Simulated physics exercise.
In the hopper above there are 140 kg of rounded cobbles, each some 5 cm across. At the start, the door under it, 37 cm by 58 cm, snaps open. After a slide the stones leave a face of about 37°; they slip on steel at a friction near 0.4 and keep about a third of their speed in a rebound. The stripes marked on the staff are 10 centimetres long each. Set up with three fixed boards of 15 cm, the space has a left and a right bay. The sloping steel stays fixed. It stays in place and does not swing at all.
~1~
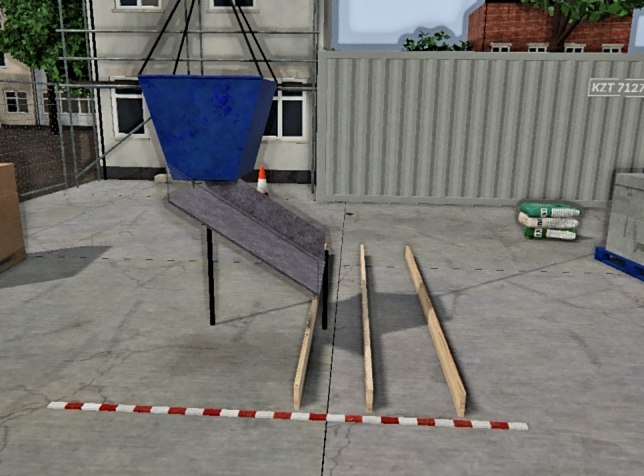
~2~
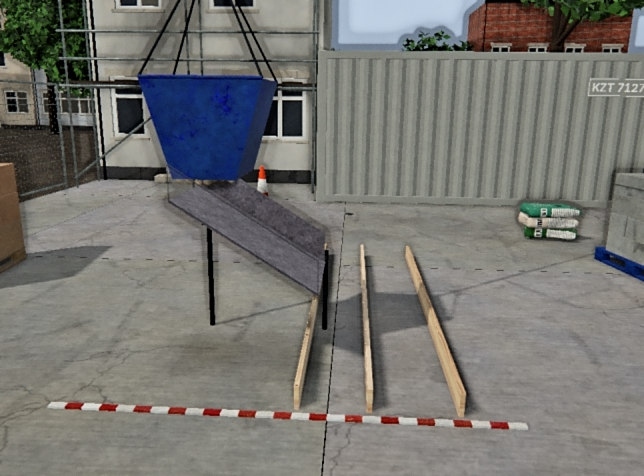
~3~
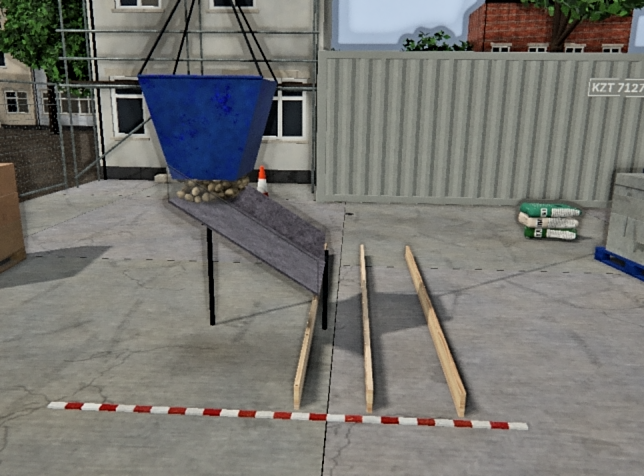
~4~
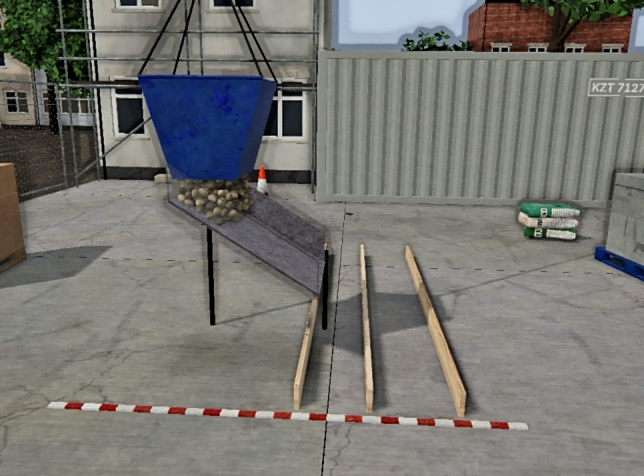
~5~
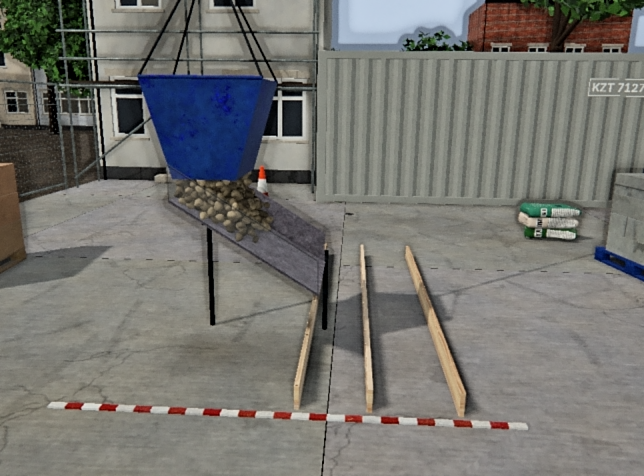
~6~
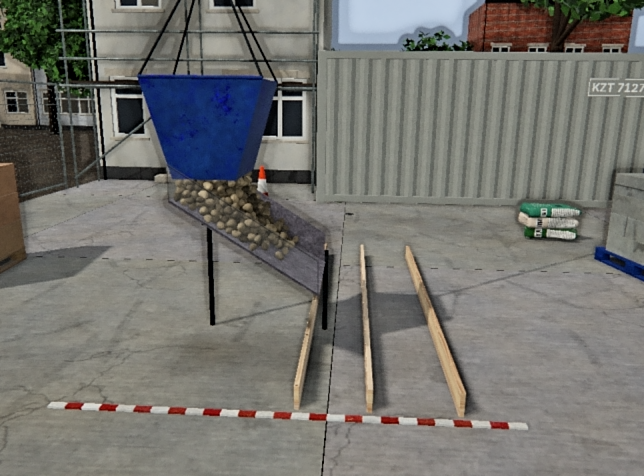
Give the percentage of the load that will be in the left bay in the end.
Some 11 per cent of the load ends in the left bay.
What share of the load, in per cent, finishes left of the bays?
Some 0 per cent of the load.
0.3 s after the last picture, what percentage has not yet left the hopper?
I'd say it holds close to 0 percent.
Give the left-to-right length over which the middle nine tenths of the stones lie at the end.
Roughly 70 cm.
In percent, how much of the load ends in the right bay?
I'd put it at roughly 90 per cent.
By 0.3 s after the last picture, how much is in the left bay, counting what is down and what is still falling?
By then I'd say close to 15 per cent.
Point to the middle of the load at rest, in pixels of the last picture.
Pixel position of the middle approx (400, 353).
Then, 0.3 s after the last picture, 0 % in the hopper, 82 % on the steel, 1 % falling or lying left of the bays, 14 % falling or lying in the left bay, 4 % falling or lying in the right bay; the stones farthest right are at (405, 343).
Then, 0.7 s after the last picture, 0 % in the hopper, 36 % on the steel, 1 % falling or lying left of the bays, 21 % falling or lying in the left bay, 42 % falling or lying in the right bay; the stones farthest right are at (438, 354).
Then, 1.3 s after the last picture, 0 % in the hopper, 1 % falling or lying left of the bays, 16 % falling or lying in the left bay, 83 % falling or lying in the right bay; the stones farthest right are at (444, 343).
Then, 2.2 s after the last picture, 0 % in the hopper, 1 % falling or lying left of the bays, 11 % falling or lying in the left bay, 88 % falling or lying in the right bay, 1 % falling or lying right of the bays; the stones farthest right are at (468, 356).
Then, 4.1 s after the last picture, 0 % in the hopper, 1 % left of the bays, 11 % in the left bay, 88 % in the right bay, 1 % right of the bays; the stones farthest right are at (468, 356).
